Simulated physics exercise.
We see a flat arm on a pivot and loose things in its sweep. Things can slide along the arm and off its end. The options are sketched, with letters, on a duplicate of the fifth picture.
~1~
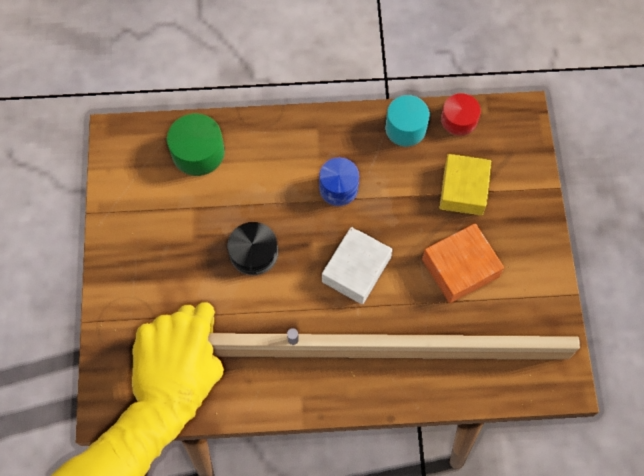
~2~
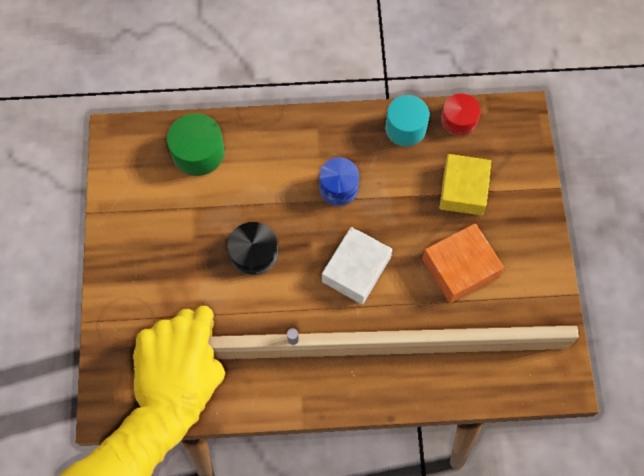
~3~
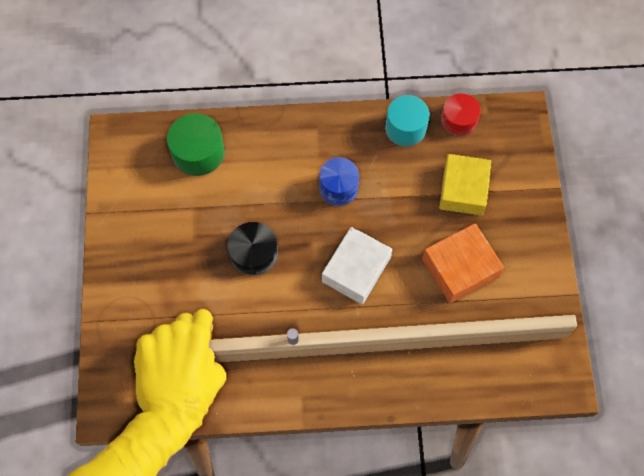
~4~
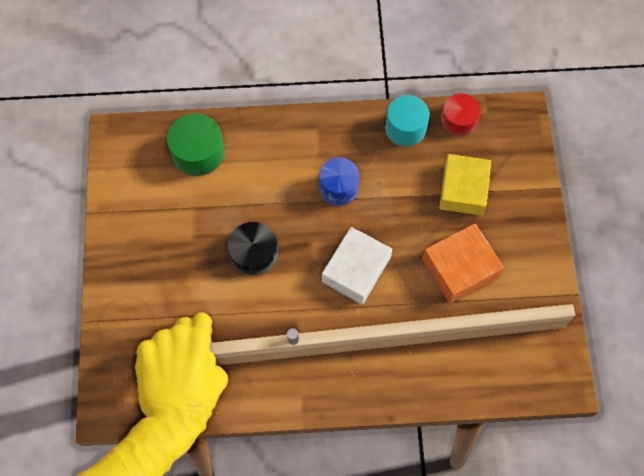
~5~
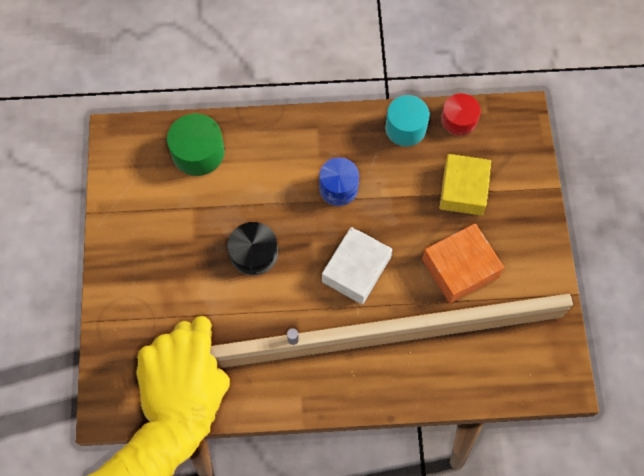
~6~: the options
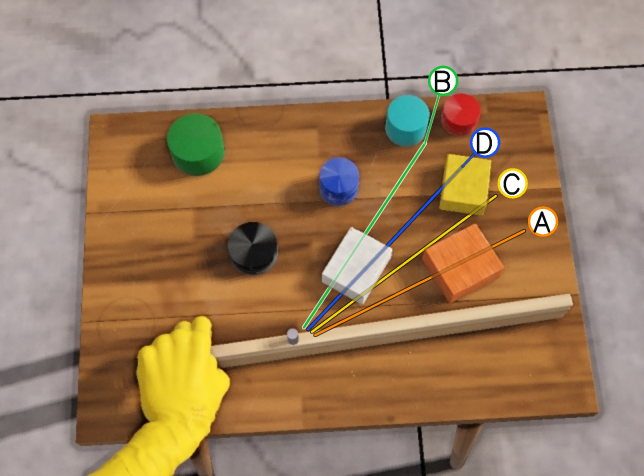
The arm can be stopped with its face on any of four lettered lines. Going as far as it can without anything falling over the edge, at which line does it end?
B is the last safe line.
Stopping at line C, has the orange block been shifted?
By then, yes.
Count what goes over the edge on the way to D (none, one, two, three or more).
The count is none.
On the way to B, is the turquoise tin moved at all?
Yes.
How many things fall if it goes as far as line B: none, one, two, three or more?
By then, none.
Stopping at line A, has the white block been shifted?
No.
On the marked copy, A at (422, 282); B at (367, 232); C at (406, 262); D at (388, 245).
Following B. Soon after the start, arm (423, 276); yellow block (464, 181); orange block (447, 237).
Later, arm (395, 242); yellow block (449, 160); orange block (402, 199).
In the end, arm (370, 224); turquoise tin (374, 102); yellow block (403, 135); nothing has fallen.
As for the rest, A is safe but short; C is safe but short; D is safe but short.
